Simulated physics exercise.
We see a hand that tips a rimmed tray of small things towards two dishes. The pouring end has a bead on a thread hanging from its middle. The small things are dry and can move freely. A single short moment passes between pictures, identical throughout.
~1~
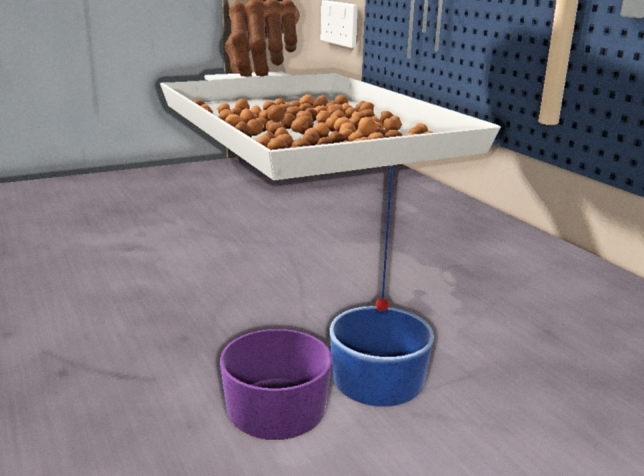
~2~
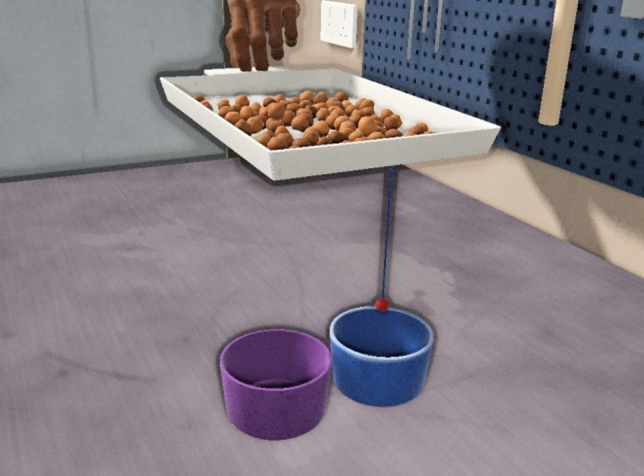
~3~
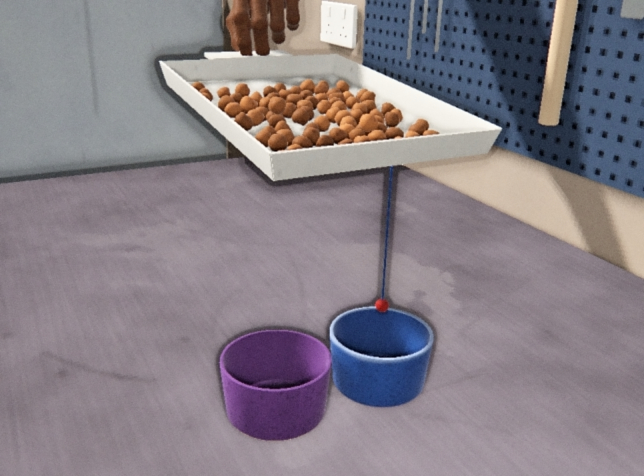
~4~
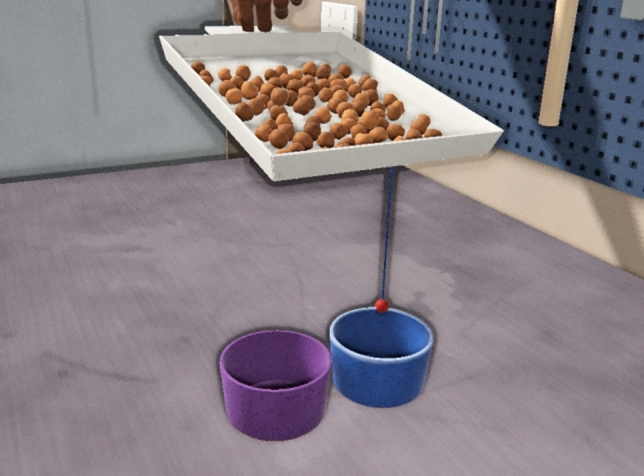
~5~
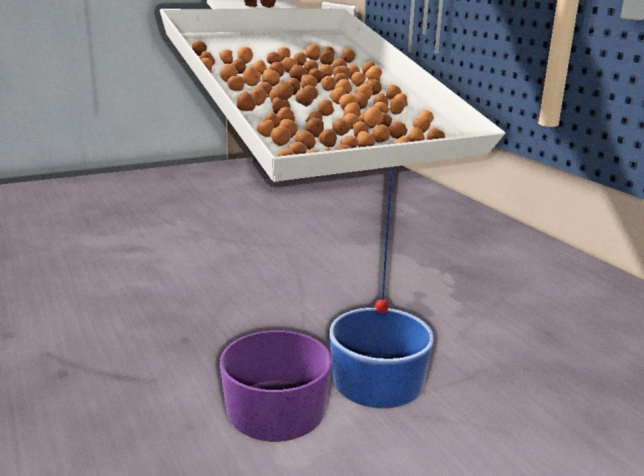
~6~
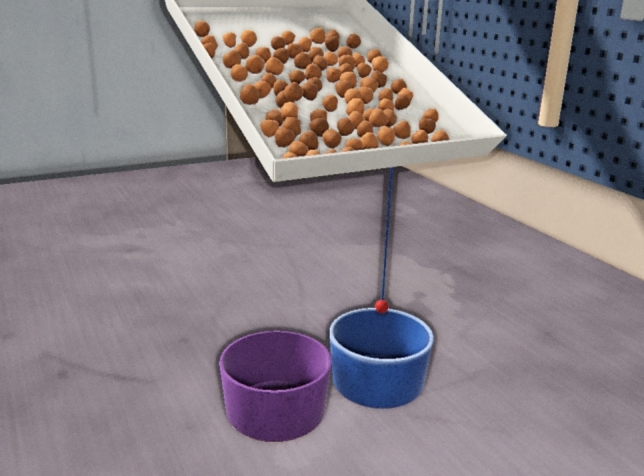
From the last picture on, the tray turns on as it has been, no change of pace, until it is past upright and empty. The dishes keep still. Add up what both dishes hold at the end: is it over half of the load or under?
I expect the catch to be short of a majority.
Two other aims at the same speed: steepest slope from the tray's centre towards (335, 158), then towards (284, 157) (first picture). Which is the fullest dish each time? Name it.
The first try favours the left of the two, the second the left of the two.
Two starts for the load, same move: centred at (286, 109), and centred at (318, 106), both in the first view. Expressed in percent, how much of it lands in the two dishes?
In order, 10 % then 0 %.
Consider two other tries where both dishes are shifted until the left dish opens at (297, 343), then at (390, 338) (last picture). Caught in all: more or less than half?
A minority, then a minority.
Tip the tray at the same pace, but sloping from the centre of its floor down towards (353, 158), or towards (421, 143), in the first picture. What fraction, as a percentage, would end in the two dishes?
In order: About 20, then 0 percent.
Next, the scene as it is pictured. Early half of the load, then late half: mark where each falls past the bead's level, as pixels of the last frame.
The first part at (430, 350); the rest at (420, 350).
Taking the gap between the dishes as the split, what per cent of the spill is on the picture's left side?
That comes to about 10 per cent of the pieces.
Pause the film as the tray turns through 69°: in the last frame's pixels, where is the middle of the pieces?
I'd put the middle of the pieces at roughly (379, 108).
Shortly afterwards, tray tipped steeply; all but a few on the tray; only a few outside both; only a few in the air.
Next, tray tipped past a quarter turn; near a quarter on the tray; a little outside both; near half in the air.
Some moments later, tray tipped past a quarter turn; only a few in the right dish; all but a few outside both.
In the end, tray tipped past a quarter turn; none at all in the left dish; only a few in the right dish; all but a few outside both.
